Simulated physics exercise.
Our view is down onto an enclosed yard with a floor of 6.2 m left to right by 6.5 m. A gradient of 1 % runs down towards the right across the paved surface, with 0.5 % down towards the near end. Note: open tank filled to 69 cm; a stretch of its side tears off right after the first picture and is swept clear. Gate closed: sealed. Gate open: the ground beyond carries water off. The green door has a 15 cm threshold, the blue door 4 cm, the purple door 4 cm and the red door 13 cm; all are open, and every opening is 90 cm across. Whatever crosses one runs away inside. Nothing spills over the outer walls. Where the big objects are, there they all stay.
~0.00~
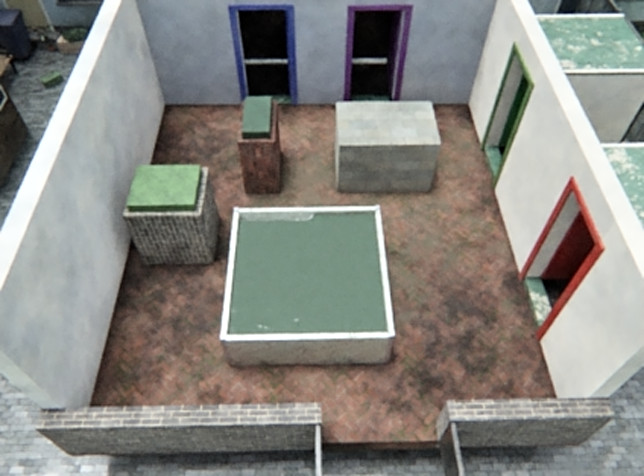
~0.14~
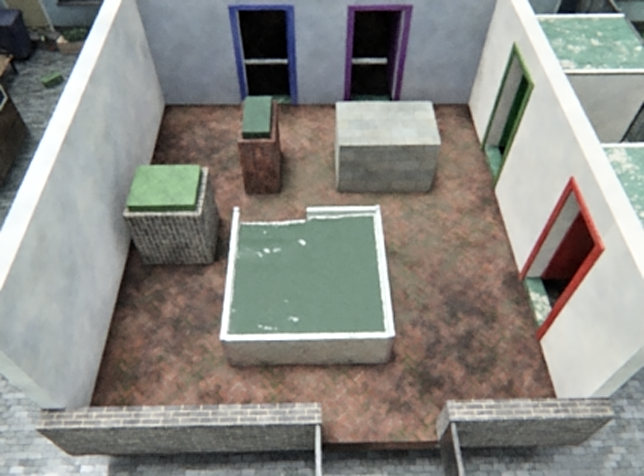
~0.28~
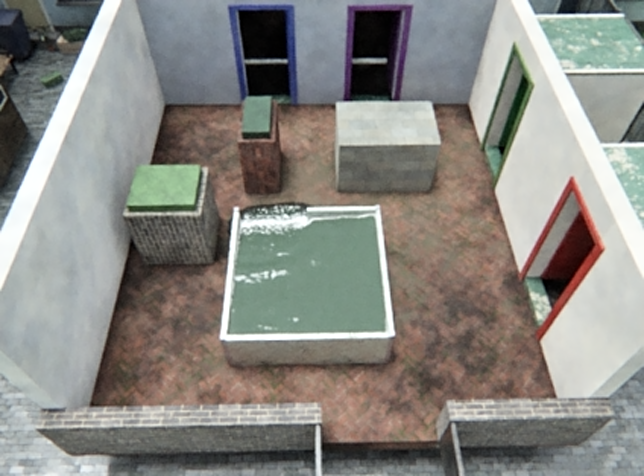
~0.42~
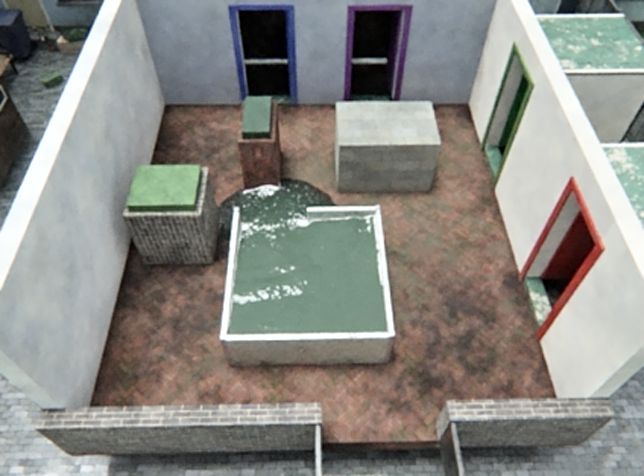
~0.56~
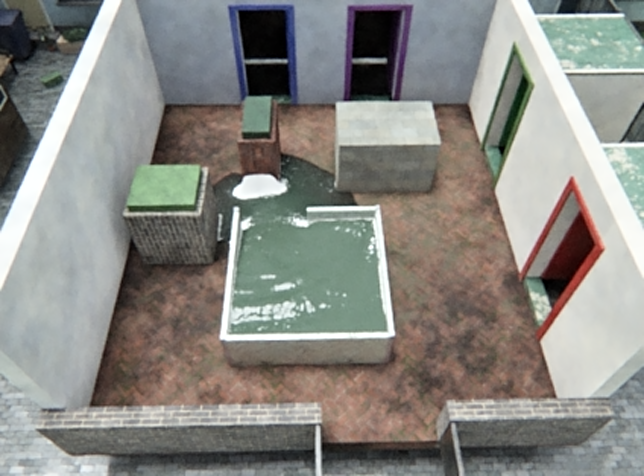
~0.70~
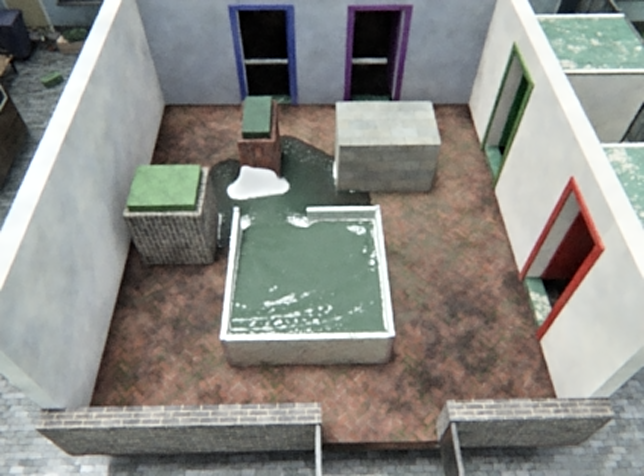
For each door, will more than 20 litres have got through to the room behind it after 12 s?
Outcome: The green door never tops the limit. The blue door tops the limit. The purple door tops the limit. The red door never tops the limit.
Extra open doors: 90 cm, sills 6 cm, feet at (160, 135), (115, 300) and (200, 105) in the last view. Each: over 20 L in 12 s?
In sequence the answers are more than that, less than that and more than that.
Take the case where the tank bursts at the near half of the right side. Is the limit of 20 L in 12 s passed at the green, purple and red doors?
Green: Within the limit; purple: Exceeding the limit; red: Exceeding the limit.
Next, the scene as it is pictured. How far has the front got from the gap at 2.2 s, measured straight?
Around 4.8 metres.
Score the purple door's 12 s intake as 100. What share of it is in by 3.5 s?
By that time, around 30 per cent.
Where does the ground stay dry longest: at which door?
The red door.
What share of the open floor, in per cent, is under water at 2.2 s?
Around 40 per cent.
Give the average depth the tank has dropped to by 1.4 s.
I'd put the mean depth near 49 centimetres.
After 1.4 s water covers 25 % of the floor and is deepest (52 cm) near (266, 197); green door not reached, blue door 4 cm at the sill, 3 L in, purple door not reached, red door not reached.
After 2.2 s water covers 40 % of the floor and is deepest (42 cm) near (266, 197); green door not reached, blue door 11 cm at the sill, 10 L in, purple door 10 cm at the sill, 8 L in, red door not reached.
After 3.5 s water covers 60 % of the floor and is deepest (29 cm) near (266, 197); green door 4 cm at the sill, 0 L in, blue door 19 cm at the sill, 67 L in, purple door 8 cm at the sill, 31 L in, red door not reached.
After 7.0 s water covers 90 % of the floor and is deepest (18 cm) near (457, 111); green door 8 cm at the sill, 0 L in, blue door 11 cm at the sill, 227 L in, purple door 8 cm at the sill, 89 L in, red door 5 cm at the sill, 0 L in.
After 12.0 s water covers 95 % of the floor and is deepest (14 cm) near (538, 406); green door 11 cm at the sill, 0 L in, blue door 5 cm at the sill, 277 L in, purple door 8 cm at the sill, 109 L in, red door 6 cm at the sill, 0 L in.
